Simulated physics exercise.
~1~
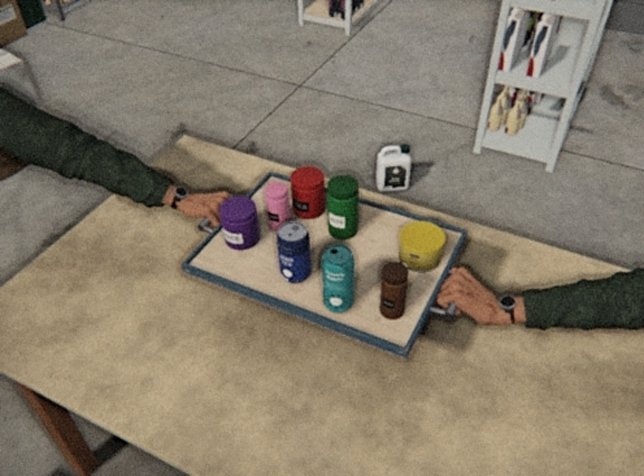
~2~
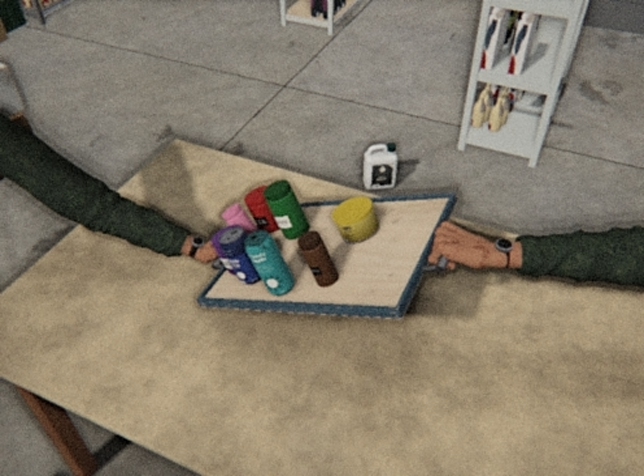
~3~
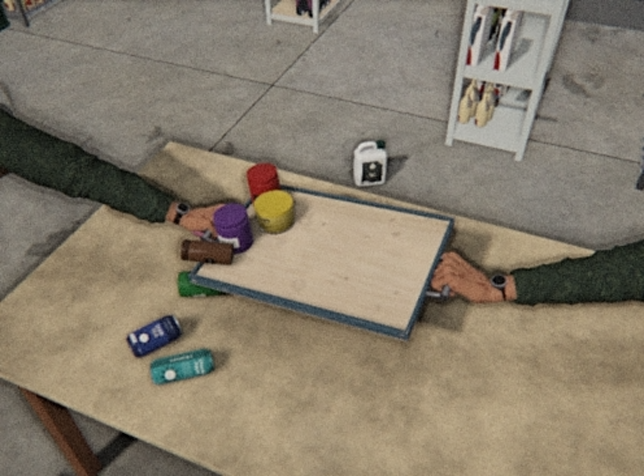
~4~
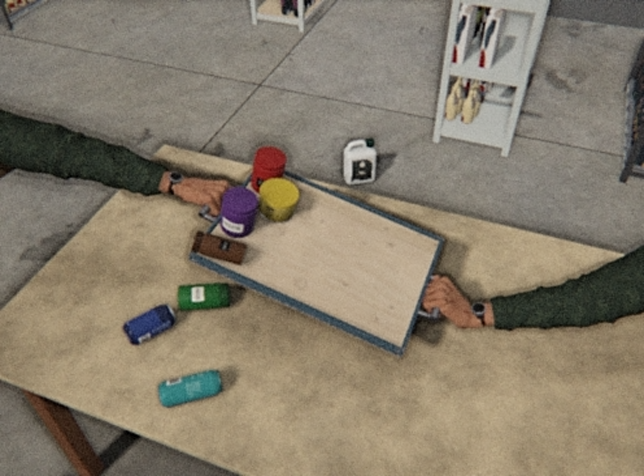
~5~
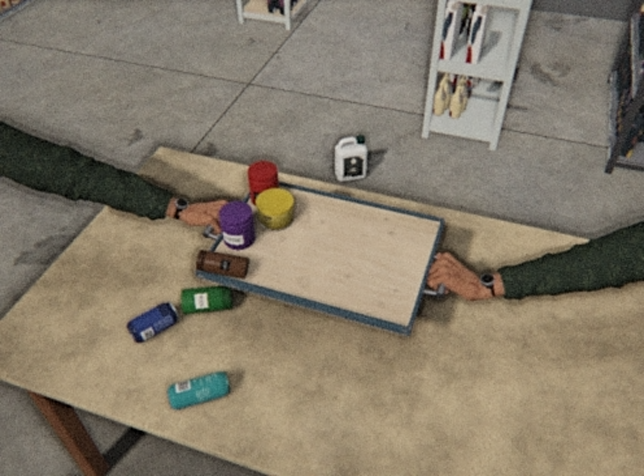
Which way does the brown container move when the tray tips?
The brown container moves to the left, ending up on its side near the left end of the tray.
